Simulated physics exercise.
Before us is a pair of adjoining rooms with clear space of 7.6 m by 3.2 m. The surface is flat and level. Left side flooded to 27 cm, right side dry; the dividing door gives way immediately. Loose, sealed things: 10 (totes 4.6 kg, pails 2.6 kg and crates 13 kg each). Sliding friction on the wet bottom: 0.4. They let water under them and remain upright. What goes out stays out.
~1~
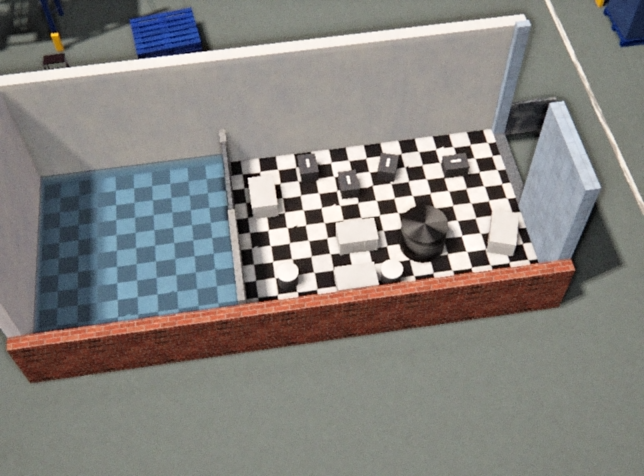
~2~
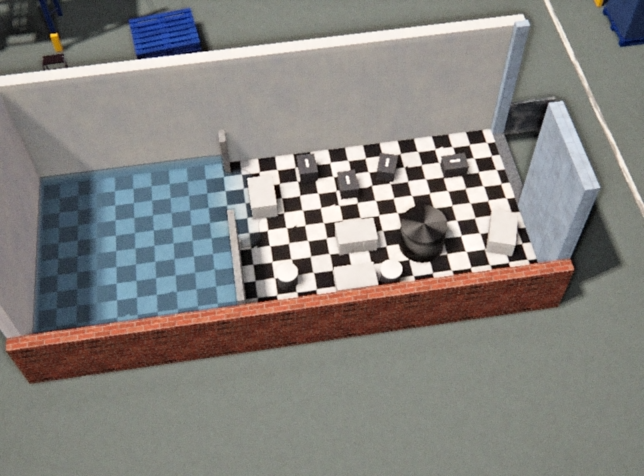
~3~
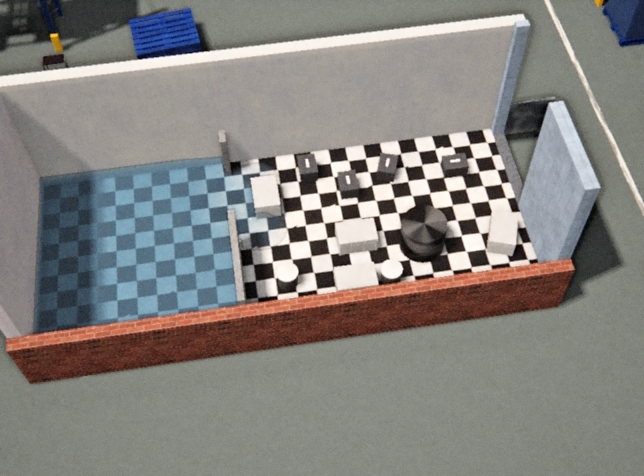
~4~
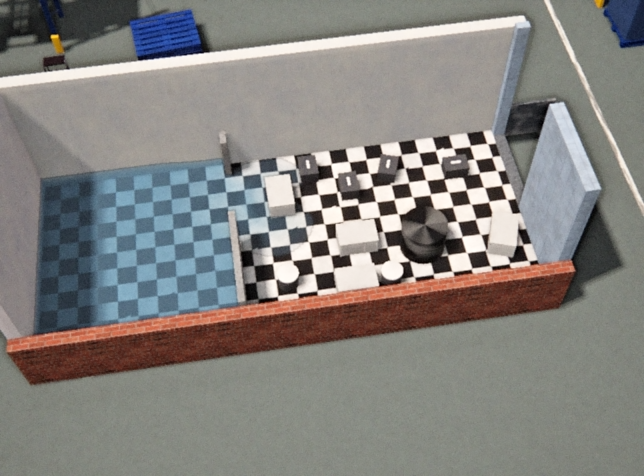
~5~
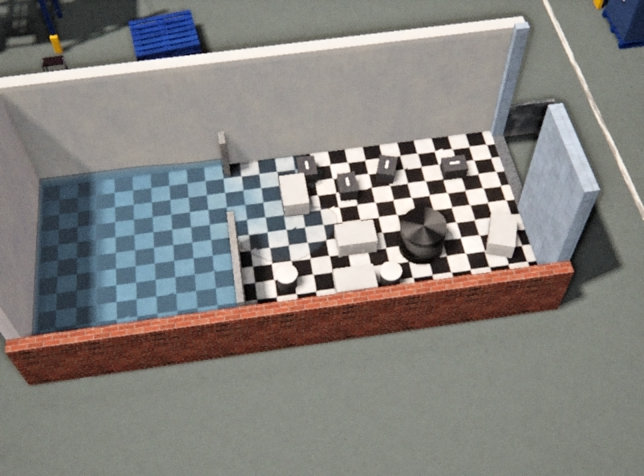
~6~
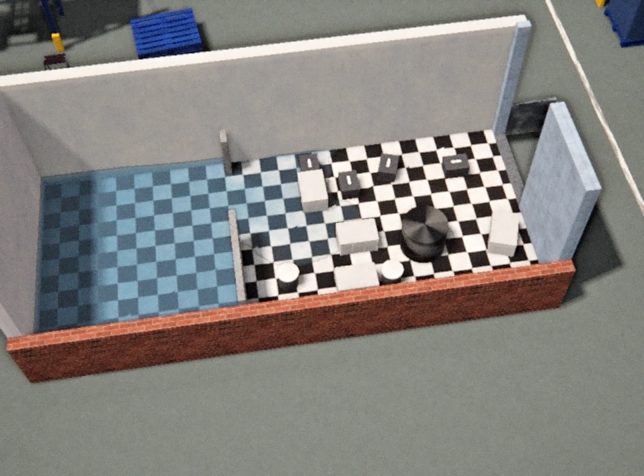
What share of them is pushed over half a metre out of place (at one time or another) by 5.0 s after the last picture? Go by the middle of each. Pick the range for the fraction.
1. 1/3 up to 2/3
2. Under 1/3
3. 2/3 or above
3, 2/3 or above.
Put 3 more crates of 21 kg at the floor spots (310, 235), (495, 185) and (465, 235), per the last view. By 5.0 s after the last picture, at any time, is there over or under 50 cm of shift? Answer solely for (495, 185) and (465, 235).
Respectively higher and lower.
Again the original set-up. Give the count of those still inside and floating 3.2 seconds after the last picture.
At that instant the tally stands at 1.
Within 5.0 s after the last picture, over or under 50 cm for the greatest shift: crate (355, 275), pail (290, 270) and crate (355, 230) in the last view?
Well, the first one's not that far, the next one's not that far and the last one's too far.
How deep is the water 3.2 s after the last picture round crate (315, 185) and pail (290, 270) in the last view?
I'd estimate 8 cm for the first and 2 cm for the second.
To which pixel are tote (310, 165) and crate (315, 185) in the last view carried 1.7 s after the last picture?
Somewhere about (435, 140) and (427, 183).
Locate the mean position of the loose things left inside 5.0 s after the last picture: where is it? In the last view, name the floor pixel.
Around (398, 286).
Then, 0.4 s after the last picture 1 of 10 are over 50 cm from their spots; 1 afloat.
Then, 1.7 s after the last picture 4 of 10 are over 50 cm from their spots; 2 afloat.
Then, 3.2 s after the last picture 6 of 10 are over 50 cm from their spots; 1 afloat.
Then, 5.0 s after the last picture 8 of 10 are over 50 cm from their spots, and 8 have been at some point; 3 afloat.
